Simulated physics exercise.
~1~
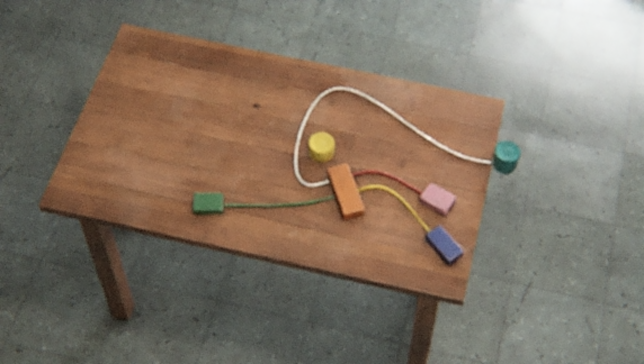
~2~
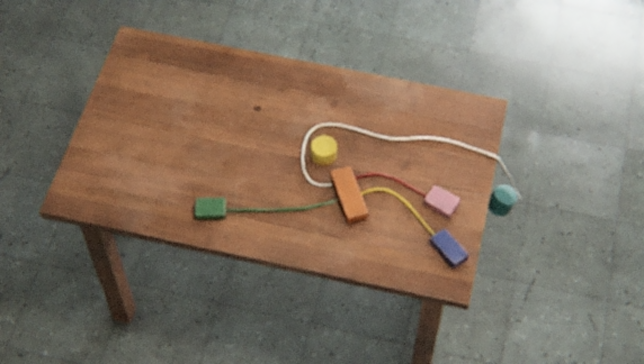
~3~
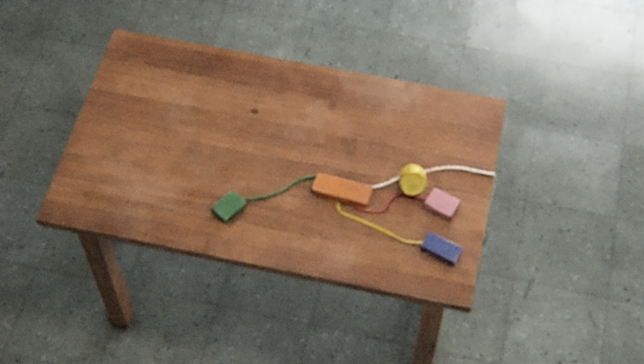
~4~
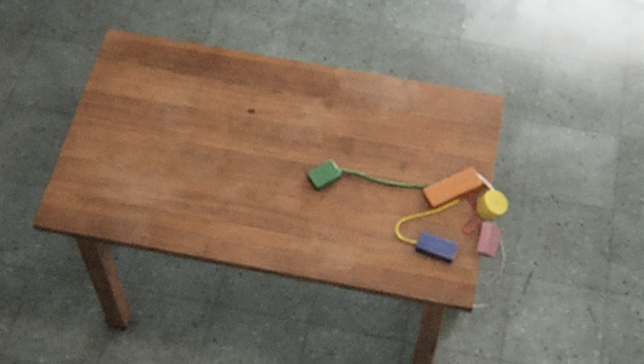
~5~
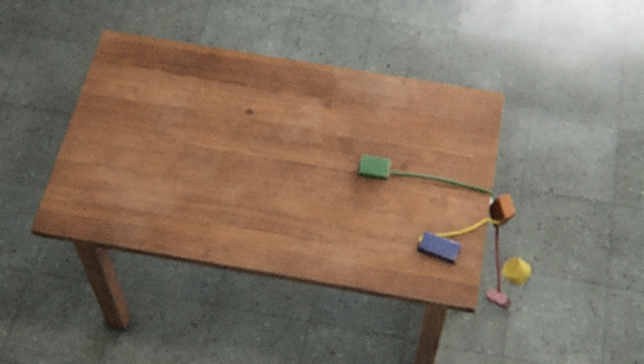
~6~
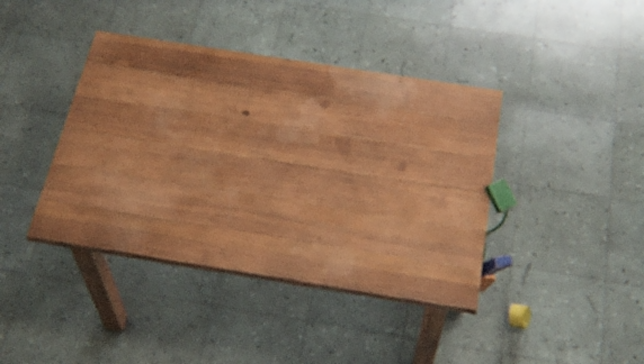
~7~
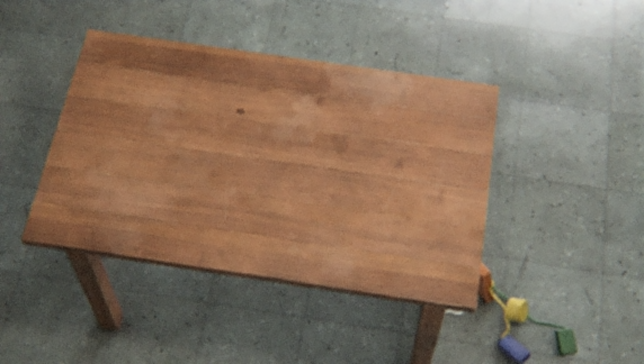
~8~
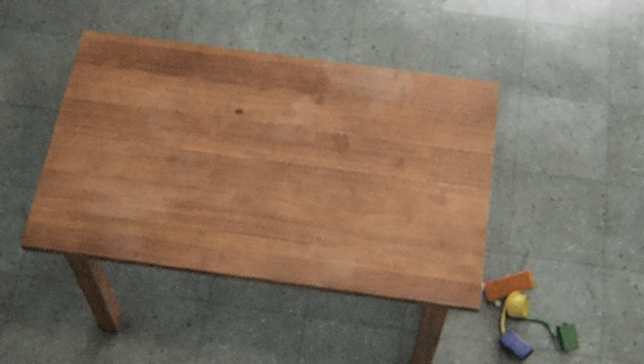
On a wooden table, a teal piece dropped off the right edge, its white cord dragging an orange strip after it, and the yellow tub, pink, green and blue blocks followed over the side, leaving the tabletop bare and several pieces lying on the floor.
